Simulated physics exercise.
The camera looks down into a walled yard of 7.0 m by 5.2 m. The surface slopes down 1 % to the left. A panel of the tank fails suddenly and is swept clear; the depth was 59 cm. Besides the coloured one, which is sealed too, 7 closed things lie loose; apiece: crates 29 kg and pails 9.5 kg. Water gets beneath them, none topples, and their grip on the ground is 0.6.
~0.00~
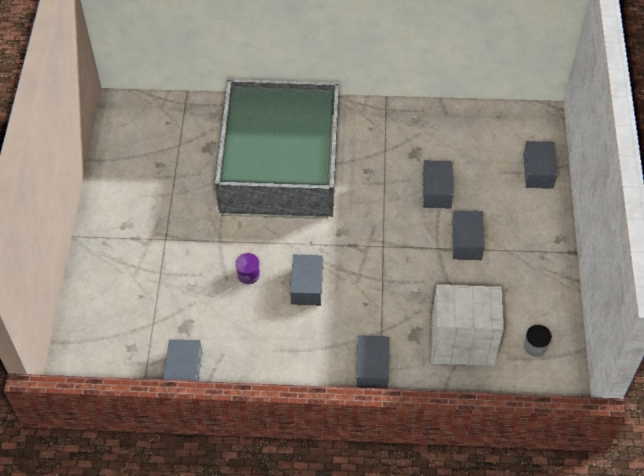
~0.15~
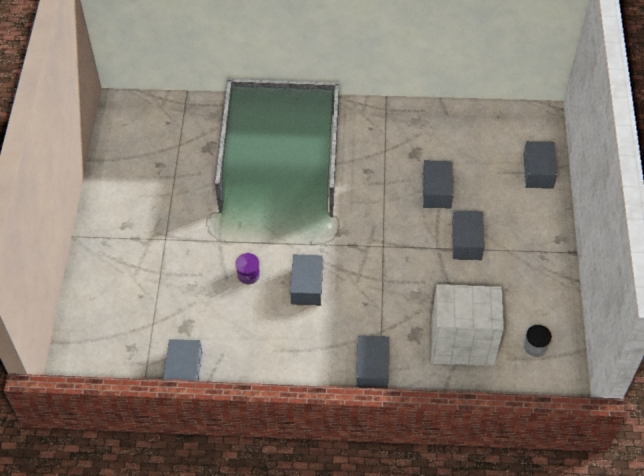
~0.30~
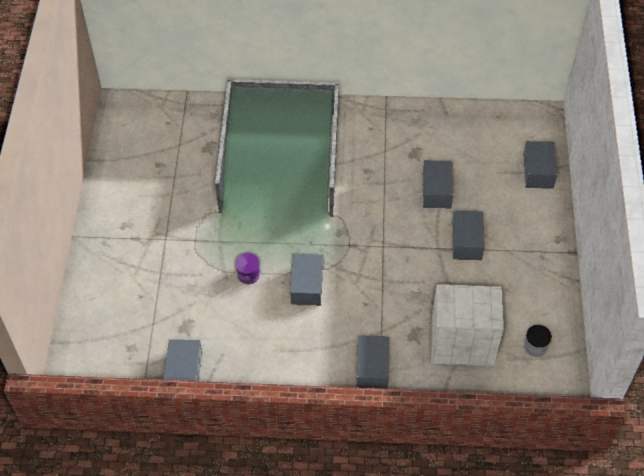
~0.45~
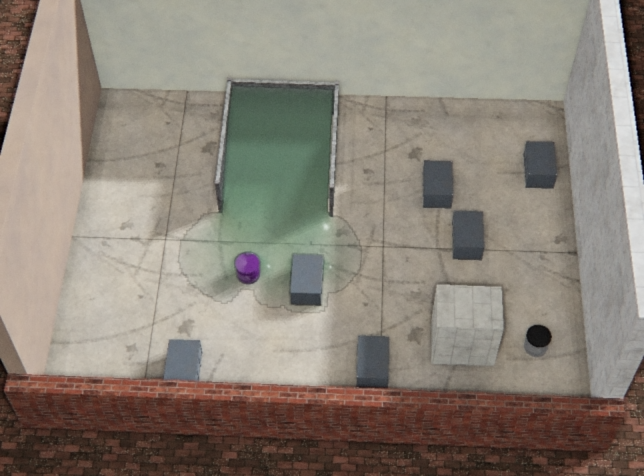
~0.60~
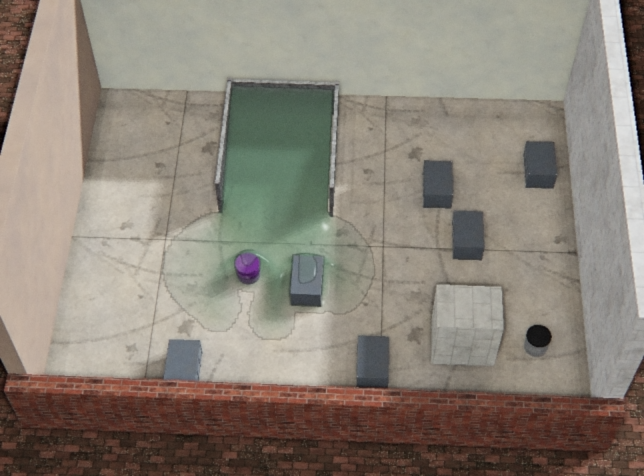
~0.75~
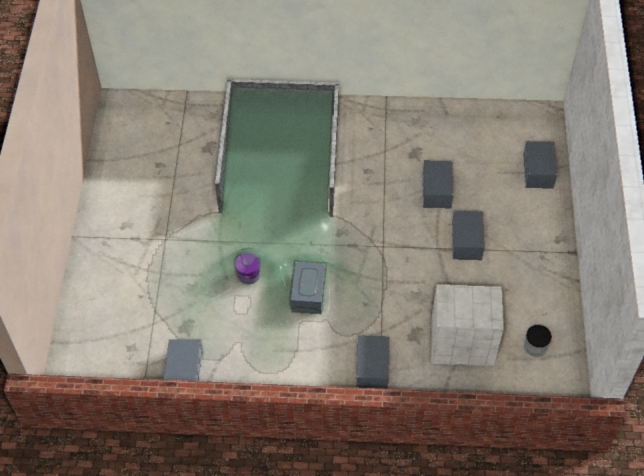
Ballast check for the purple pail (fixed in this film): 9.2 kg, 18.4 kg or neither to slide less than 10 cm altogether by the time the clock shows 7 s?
I expect that neither weight holds it.
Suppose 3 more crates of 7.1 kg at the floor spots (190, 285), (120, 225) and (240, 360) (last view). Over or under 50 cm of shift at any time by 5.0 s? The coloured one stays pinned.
In that order: Over, past it, over.
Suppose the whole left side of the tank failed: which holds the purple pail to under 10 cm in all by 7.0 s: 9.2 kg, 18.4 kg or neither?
Then the lower weight is enough.
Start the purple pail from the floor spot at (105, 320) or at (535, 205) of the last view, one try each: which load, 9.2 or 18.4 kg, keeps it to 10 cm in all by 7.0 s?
In that order: Neither holds; either load holds.
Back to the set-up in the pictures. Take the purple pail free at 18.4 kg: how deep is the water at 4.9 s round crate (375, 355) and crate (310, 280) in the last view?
Roughly 8 and 8 cm.
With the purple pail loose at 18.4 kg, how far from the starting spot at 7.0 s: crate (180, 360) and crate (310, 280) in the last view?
In turn: 300 cm, 200 cm.
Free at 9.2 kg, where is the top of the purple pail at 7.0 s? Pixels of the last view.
Near (98, 287).
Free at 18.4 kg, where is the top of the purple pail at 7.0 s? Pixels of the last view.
Around (210, 356).
After 1.4 s the purple pail would be 174 cm from its start with 9.2 kg and 99 cm from its start with 18.4 kg; 9 cm of water round it then.
After 3.1 s the purple pail would be 186 cm from its start with 9.2 kg and 147 cm from its start with 18.4 kg; 18 cm of water round it then.
After 4.9 s the purple pail would be 207 cm from its start with 9.2 kg and 145 cm from its start with 18.4 kg; 8 cm of water round it then.
After 7.0 s the purple pail would be 198 cm from its start with 9.2 kg and 145 cm from its start with 18.4 kg; 6 cm of water round it then.
